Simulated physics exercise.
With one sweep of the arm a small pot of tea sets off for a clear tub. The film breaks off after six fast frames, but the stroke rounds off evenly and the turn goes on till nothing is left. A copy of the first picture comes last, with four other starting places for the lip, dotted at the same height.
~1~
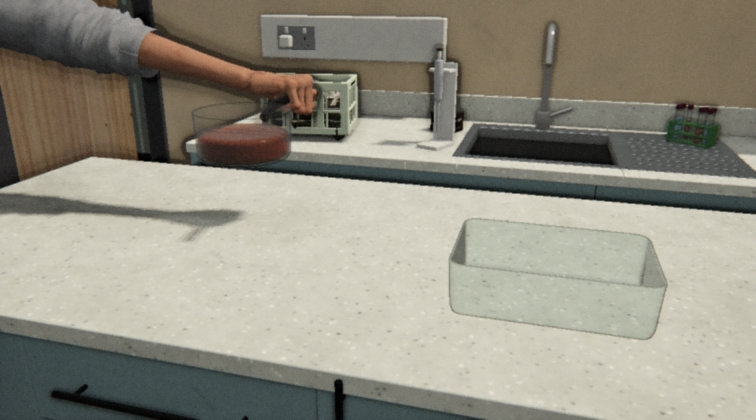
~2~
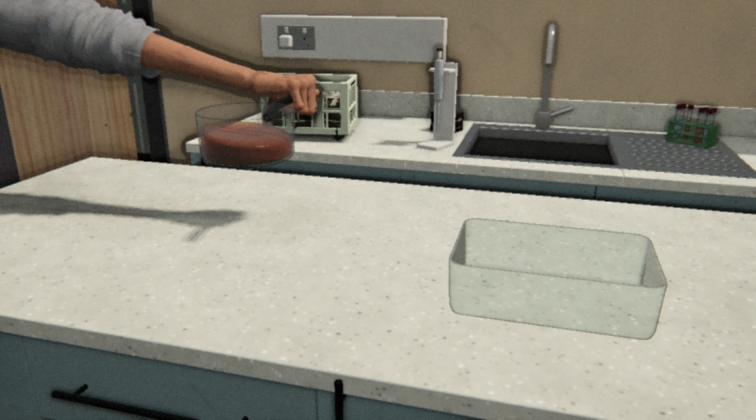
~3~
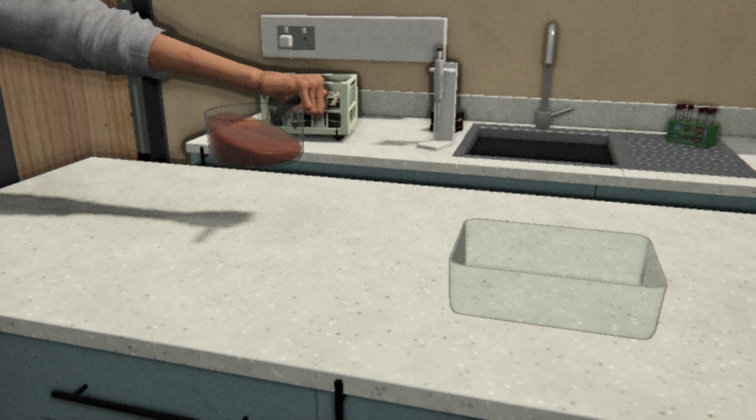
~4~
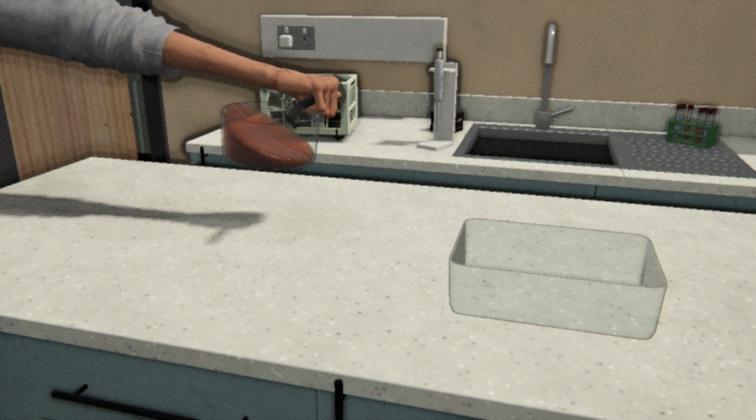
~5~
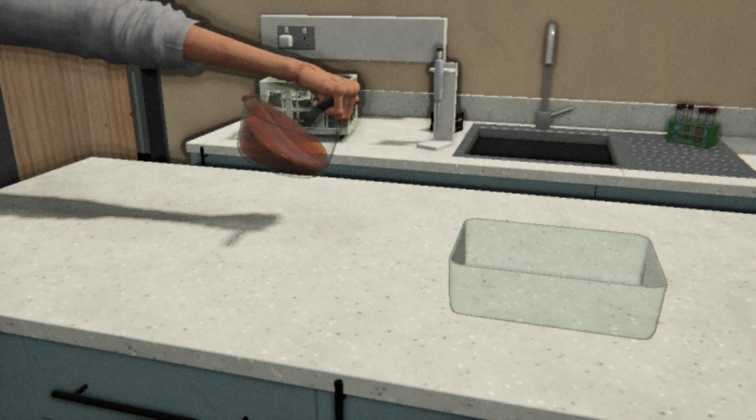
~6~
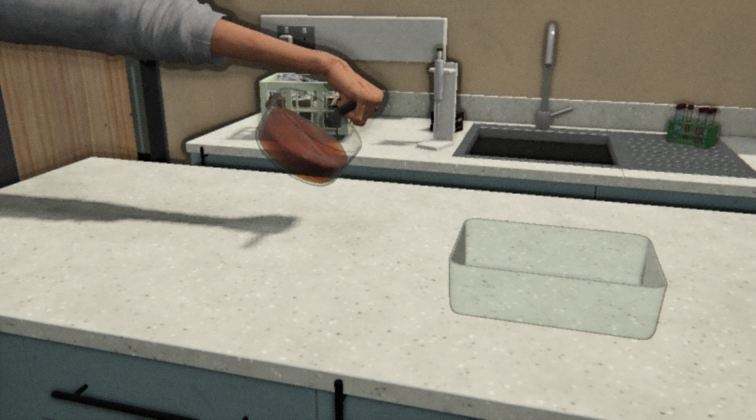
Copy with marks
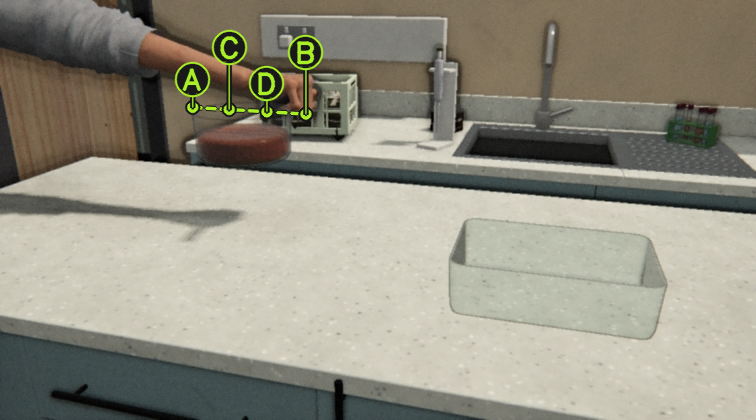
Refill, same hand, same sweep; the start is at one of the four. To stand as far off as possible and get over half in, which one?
Take B.
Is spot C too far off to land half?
Yes.
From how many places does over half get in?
One.
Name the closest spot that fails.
Spot D.
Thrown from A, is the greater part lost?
Yes, it does.
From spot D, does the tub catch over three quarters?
No.
In lime, A at (192, 107); B at (305, 114); C at (229, 109); D at (266, 111).
For spot A, about 0 % lands in the tub, 100 % falls short.
For spot B, about 66 % lands in the tub, 22 % falls short and 12 % goes beside or beyond.
For spot C, about 1 % lands in the tub, 95 % falls short and 4 % goes beside or beyond.
For spot D, about 34 % lands in the tub, 61 % falls short and 5 % goes beside or beyond.
